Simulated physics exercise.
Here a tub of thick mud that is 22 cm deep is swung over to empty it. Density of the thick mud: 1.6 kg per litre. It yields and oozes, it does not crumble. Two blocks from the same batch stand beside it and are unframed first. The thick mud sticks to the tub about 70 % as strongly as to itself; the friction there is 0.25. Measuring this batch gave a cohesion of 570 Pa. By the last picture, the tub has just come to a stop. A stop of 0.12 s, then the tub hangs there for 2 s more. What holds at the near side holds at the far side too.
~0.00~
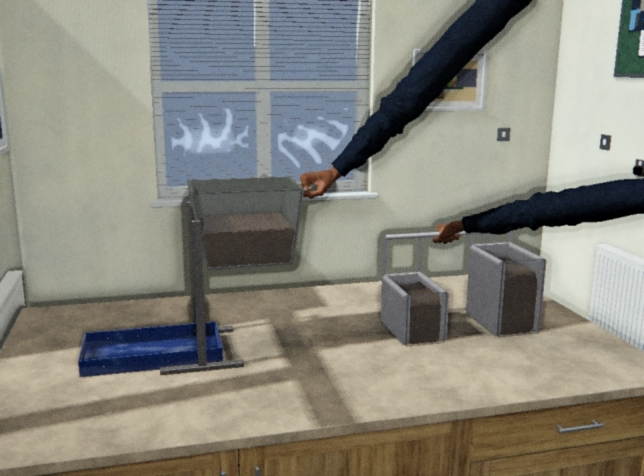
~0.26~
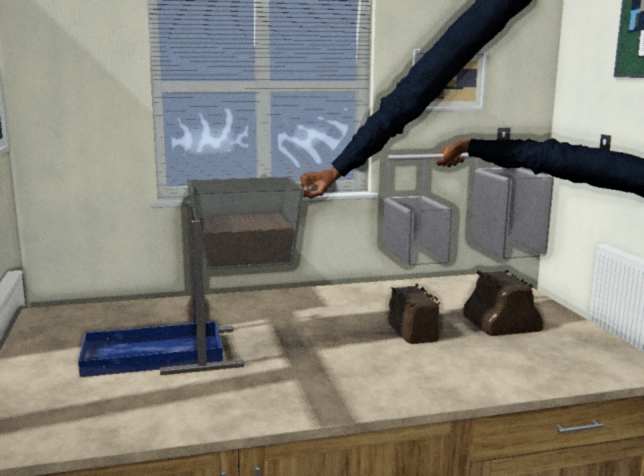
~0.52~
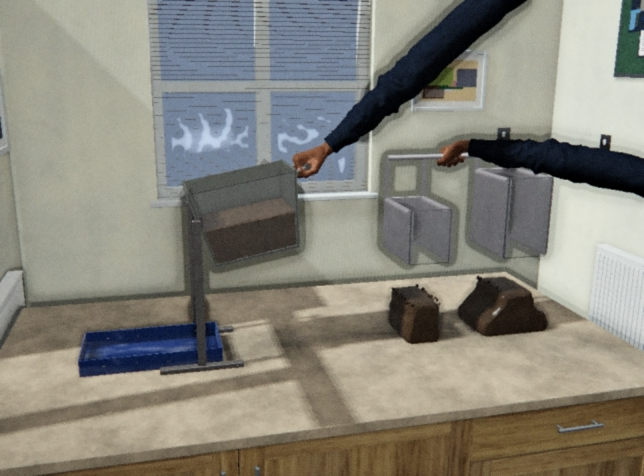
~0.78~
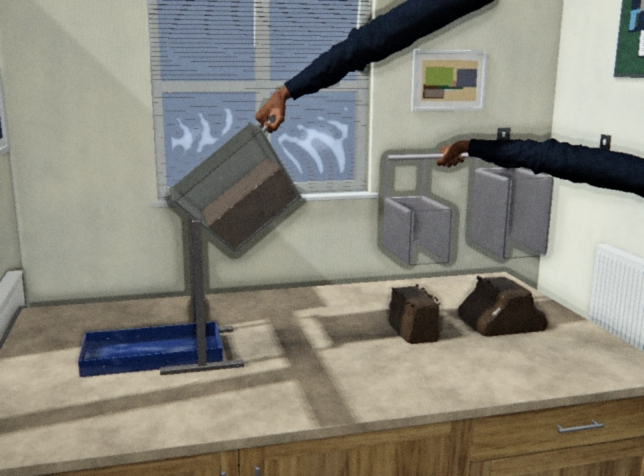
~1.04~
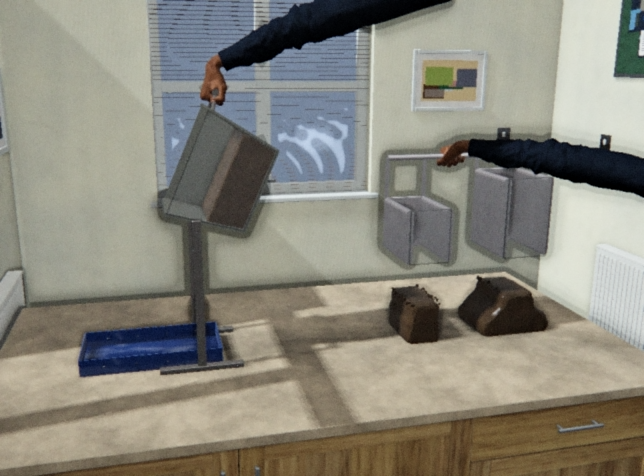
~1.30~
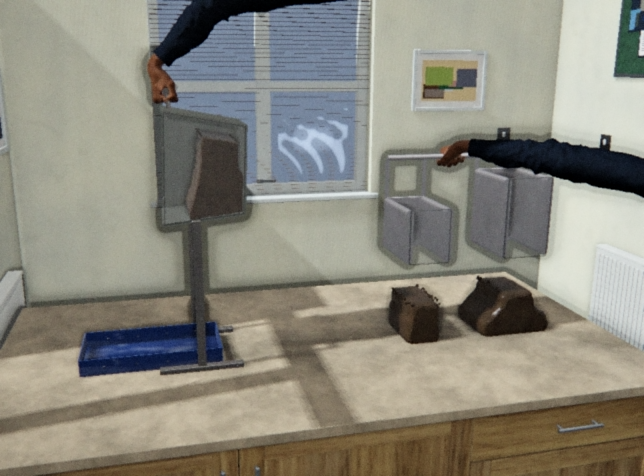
To begin with, one hand holds a clear tub of brown mud above a blue tray while another lifts grey casings off two brown blocks, which slump, the taller one more. Then the first hand swings the tub up and leftward until it stands on its side, the mud still inside.
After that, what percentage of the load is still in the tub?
Roughly 68 %.
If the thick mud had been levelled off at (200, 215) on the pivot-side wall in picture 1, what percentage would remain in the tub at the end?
It would come to roughly 40 percent.
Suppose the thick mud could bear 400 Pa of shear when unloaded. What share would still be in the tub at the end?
55 %.
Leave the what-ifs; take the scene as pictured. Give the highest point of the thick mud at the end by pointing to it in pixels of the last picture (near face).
Roughly at pixel (228, 184).
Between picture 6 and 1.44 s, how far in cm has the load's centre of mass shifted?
Shift: Some 5 cm.
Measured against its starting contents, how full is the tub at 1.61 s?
Around 90 percent stays in the tub.
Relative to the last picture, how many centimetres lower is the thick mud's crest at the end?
About 13 cm.
After 1.44 s, the tub is at 88 degrees and holds 100 %.
After 1.61 s, the tub is at 88 degrees and holds 88 %.
After 1.78 s, the tub is at 88 degrees and holds 73 %.
After 1.95 s, the tub is at 88 degrees and holds 68 %.
After 3.30 s, at the end, the tub is at 88 degrees and holds 68 %.
